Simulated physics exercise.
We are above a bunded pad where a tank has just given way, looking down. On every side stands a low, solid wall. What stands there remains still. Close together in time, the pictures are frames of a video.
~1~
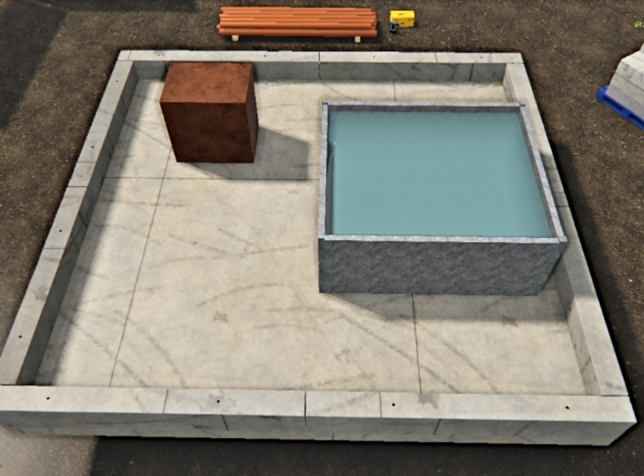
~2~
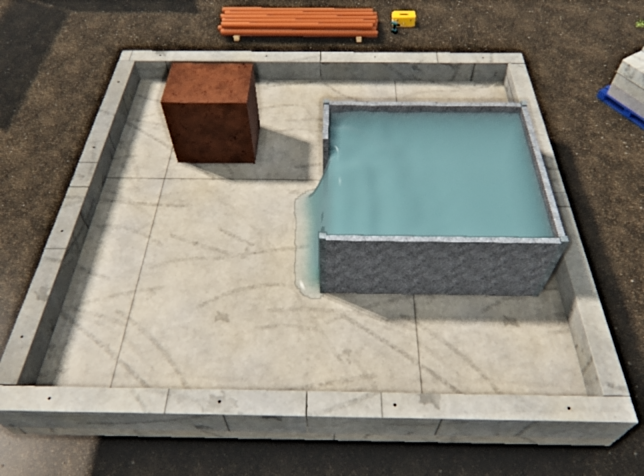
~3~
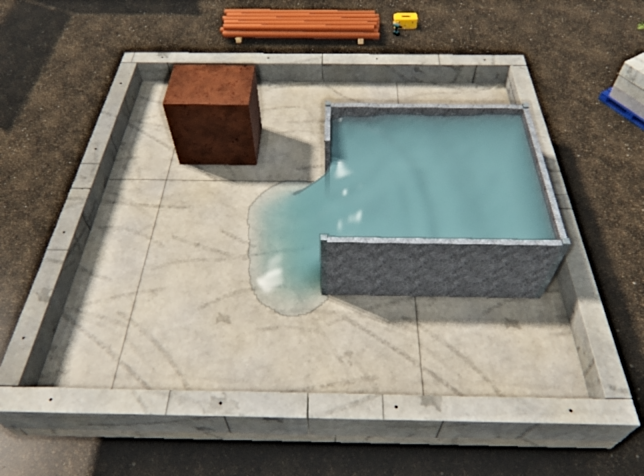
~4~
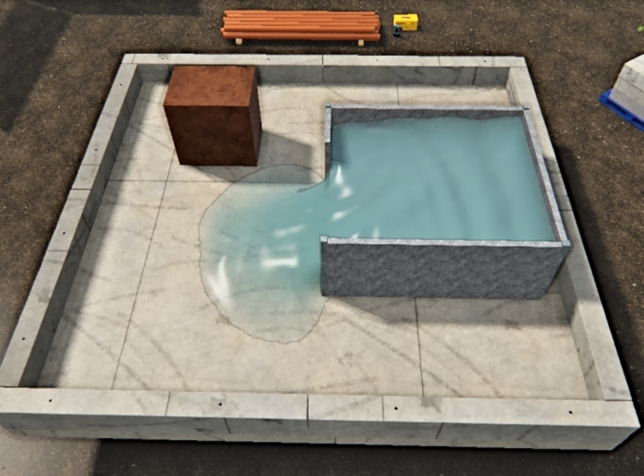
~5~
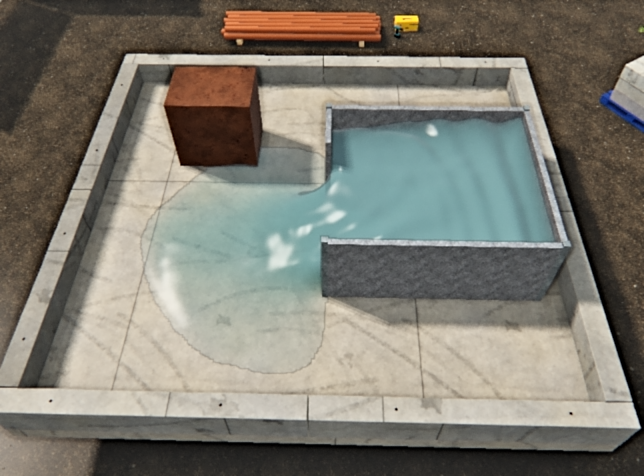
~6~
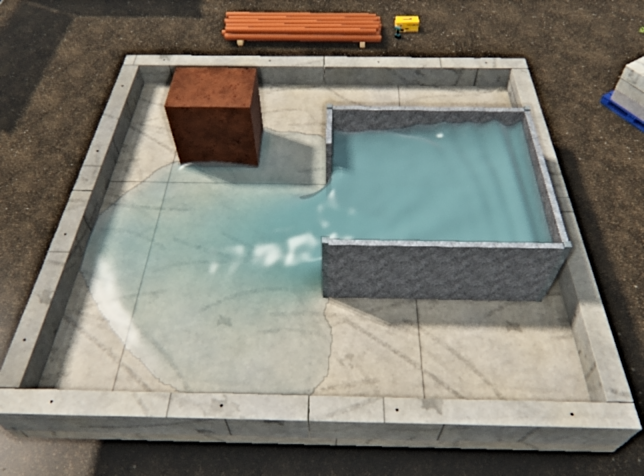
A concrete pad enclosed by a low, solid wall is seen from above at an angle, with dark ground around it. A rust-brown block sits at the upper left, a grey-walled tank of still blue-green water stands at the right, and orange beams lie beyond the far wall. Water pours through the tank's open left side, spreading leftward and toward the near wall in a widening, rounded, glinting sheet, while the tank's surface ripples.
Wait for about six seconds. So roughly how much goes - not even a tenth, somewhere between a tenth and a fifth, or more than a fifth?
My guess: Not even a tenth.
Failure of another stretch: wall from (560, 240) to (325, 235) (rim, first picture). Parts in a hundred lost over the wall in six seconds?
Estimate: 24 %.
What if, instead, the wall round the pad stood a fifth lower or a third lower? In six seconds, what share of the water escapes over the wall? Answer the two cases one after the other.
First try roughly 16 per cent, second try roughly 22 per cent.
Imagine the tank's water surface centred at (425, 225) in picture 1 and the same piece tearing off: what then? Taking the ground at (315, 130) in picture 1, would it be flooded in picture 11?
I'd expect that spot to be left unsoaked.
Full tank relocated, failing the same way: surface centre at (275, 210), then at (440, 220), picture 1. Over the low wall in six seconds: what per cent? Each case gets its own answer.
First case around 22 percent, second around 10 percent.
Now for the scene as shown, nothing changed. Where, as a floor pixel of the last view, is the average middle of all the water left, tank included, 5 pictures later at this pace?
I'd say around (321, 238).
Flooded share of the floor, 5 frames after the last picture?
I reckon around 50 %.
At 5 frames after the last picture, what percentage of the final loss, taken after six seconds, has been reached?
I make it 5 per cent.
A moment on, water covers 40 % of the floor; the low wall has let 0 % over.
Next, water covers 45 % of the floor; the low wall has let 0 % over.
Then, water covers 50 % of the floor; the low wall has let 6 % over.
Later, water covers 70 % of the floor; the low wall has let 8 % over.
In the end, water covers 85 % of the floor; the low wall has let 8 % over.
